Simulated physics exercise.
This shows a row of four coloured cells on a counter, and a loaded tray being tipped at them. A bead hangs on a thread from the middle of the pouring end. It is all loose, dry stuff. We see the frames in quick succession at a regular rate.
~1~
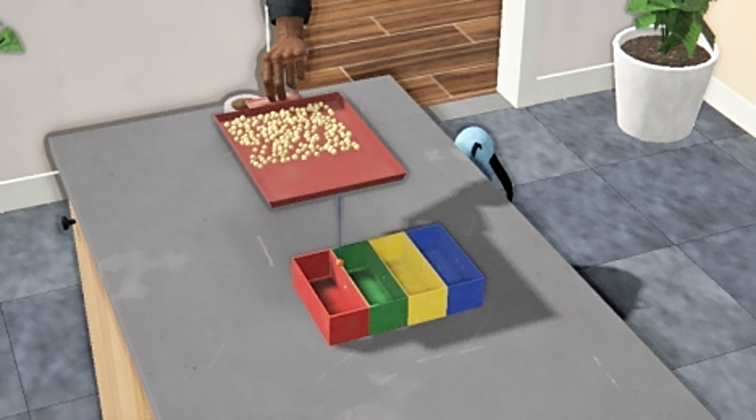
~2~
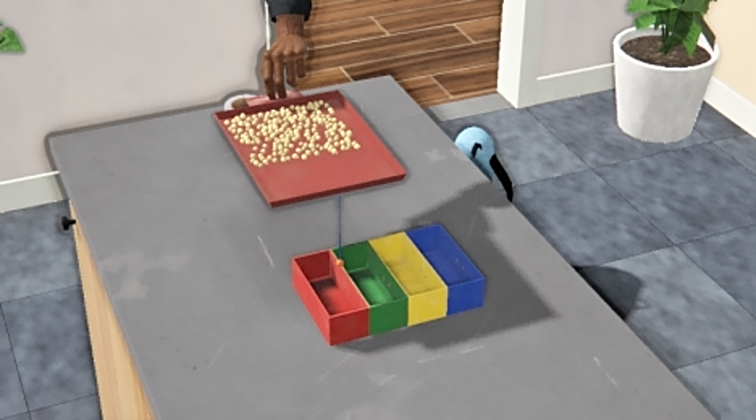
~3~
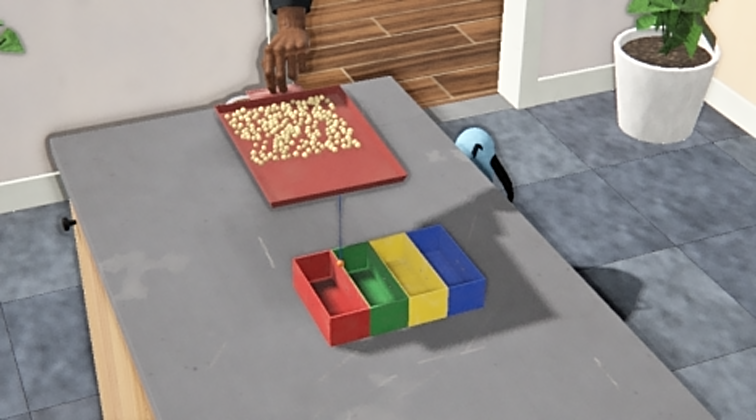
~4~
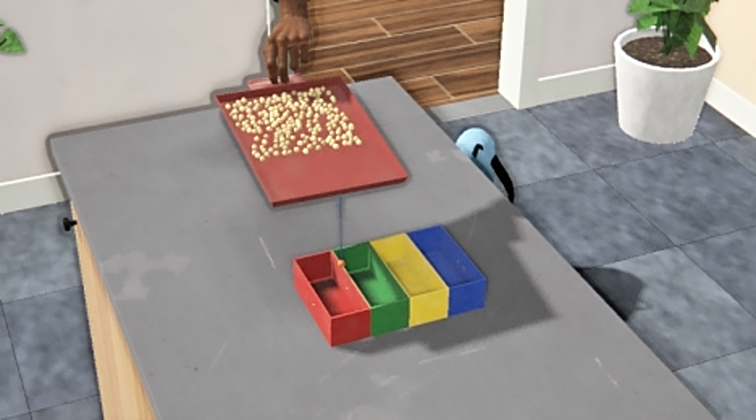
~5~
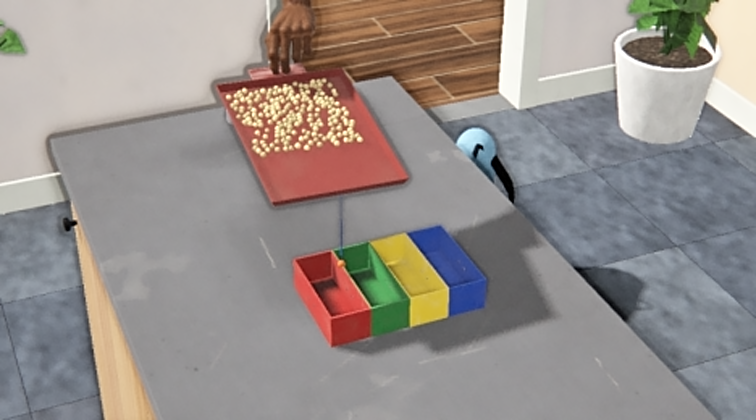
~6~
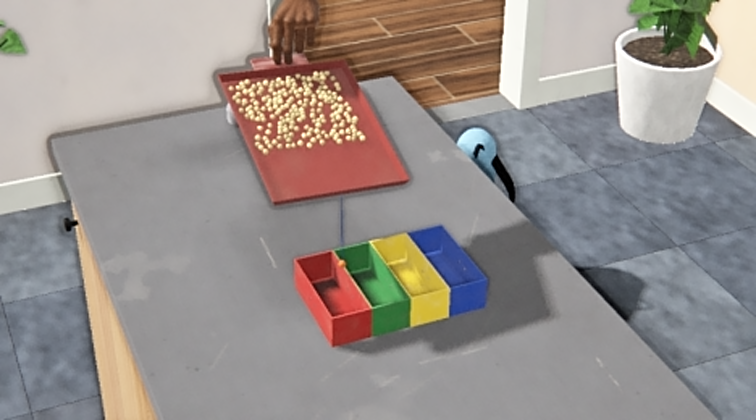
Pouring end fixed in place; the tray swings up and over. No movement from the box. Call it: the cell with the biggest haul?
The yellow compartment.
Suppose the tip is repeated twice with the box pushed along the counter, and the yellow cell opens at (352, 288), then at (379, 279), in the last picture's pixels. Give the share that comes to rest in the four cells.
About 60 in a hundred, then about 90 in a hundred.
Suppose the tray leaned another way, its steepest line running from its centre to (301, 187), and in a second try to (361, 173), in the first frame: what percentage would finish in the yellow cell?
Roughly 0 % in the first case and 80 % in the second.
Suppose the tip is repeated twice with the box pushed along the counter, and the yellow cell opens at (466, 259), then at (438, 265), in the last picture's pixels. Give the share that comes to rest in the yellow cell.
Trial 1 0%, trial 2 20%.
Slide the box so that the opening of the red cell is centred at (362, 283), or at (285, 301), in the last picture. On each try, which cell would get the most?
In order: The green cell, that blue cell.
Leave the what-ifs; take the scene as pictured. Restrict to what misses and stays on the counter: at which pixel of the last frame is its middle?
At about (427, 370).
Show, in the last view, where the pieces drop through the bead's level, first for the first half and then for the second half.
The first part passes (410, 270); everything after passes (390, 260).
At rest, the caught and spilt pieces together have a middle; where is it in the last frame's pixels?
I'd say the middle ends up at about (406, 305).
Soon after the last picture, tray tipped steeply; about a third on the tray; about a quarter in the yellow cell; a small part in the green cell; a small part in the blue cell; a stray few in the red cell; a small part falling or outside the box.
A little later, tray tipped past a quarter turn; about half in the yellow cell; about a quarter in the green cell; a small part in the red cell; a small part in the blue cell; about a quarter falling or outside the box.
Later still, tray tipped past a quarter turn; about half in the yellow cell; about a quarter in the green cell; a small part in the red cell; a small part in the blue cell; a small part falling or outside the box.
At rest, tray tipped past a quarter turn; about half in the yellow cell; about a quarter in the green cell; a small part in the red cell; a small part in the blue cell; a small part outside the box.
